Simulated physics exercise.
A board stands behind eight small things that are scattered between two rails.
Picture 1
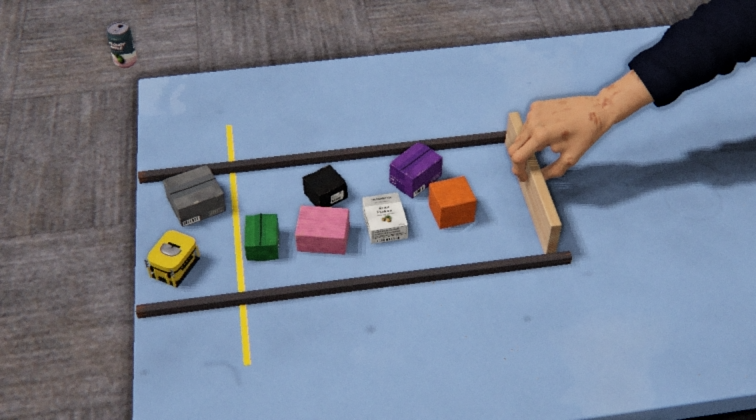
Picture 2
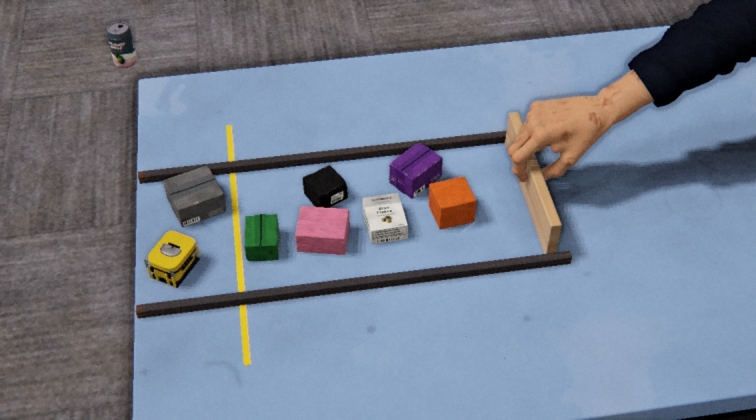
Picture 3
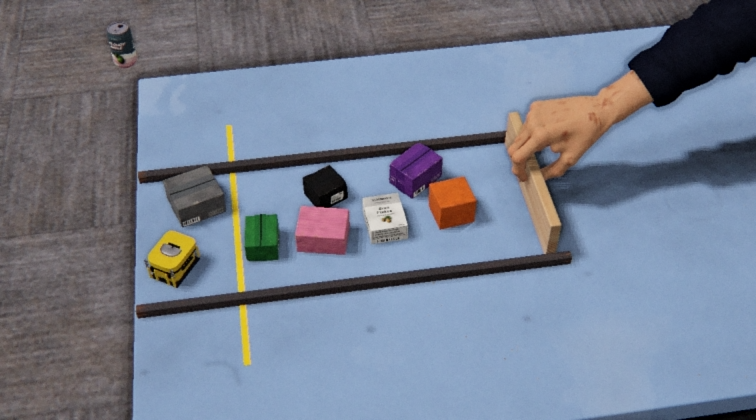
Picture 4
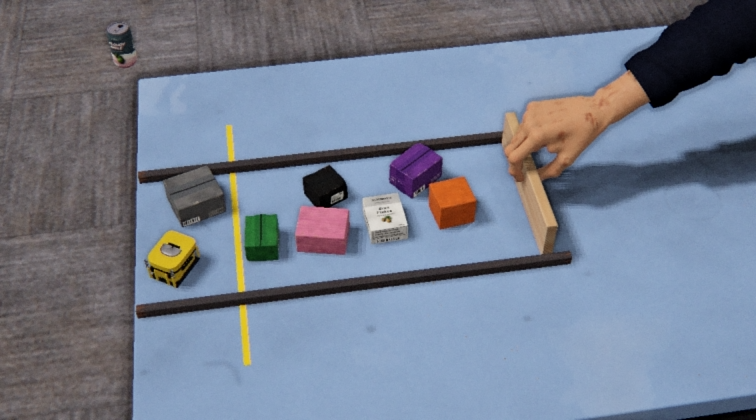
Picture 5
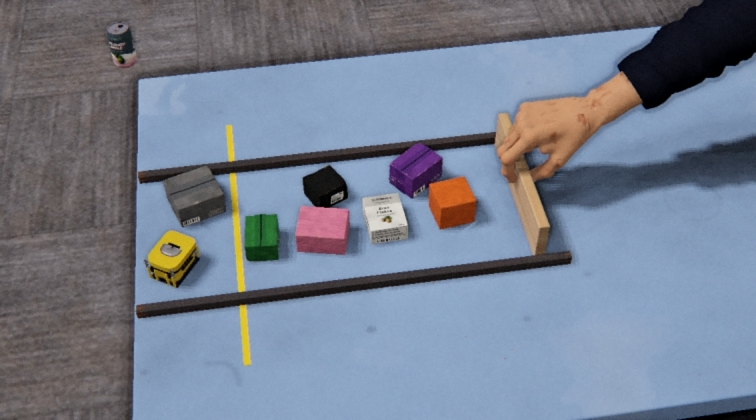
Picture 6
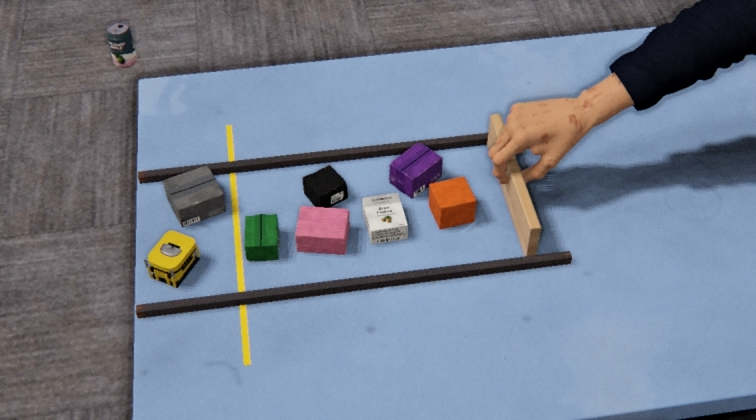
A hand shifting a wooden board slightly left between two dark rails, while eight small coloured boxes and blocks sit still.
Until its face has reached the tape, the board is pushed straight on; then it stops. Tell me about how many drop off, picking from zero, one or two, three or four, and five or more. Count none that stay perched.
Lost: More than two, under five.
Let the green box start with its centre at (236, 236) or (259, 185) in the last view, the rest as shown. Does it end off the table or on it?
First place, it is gone; second place, it is safe.
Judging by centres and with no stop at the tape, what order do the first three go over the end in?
They go in this order: The yellow case, the green box and the grey box.
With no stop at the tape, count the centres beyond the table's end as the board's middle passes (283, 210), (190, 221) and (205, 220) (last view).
By position: 1 / 6 / 4.
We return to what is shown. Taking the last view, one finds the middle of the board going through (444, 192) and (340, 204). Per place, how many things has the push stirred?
At the first place 2, at the second 7.
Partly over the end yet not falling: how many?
The number would be 1.
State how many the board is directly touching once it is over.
It is in contact with 2.
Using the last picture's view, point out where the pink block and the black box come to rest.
I'd put one close to (135, 256) and the other close to (173, 206).
A little later, none off yet; yellow case at rest near (173, 259); grey box at rest near (195, 196); green box at rest near (260, 239).
When it is over, the number that fall off is three or four; down, green box, grey box and yellow case.
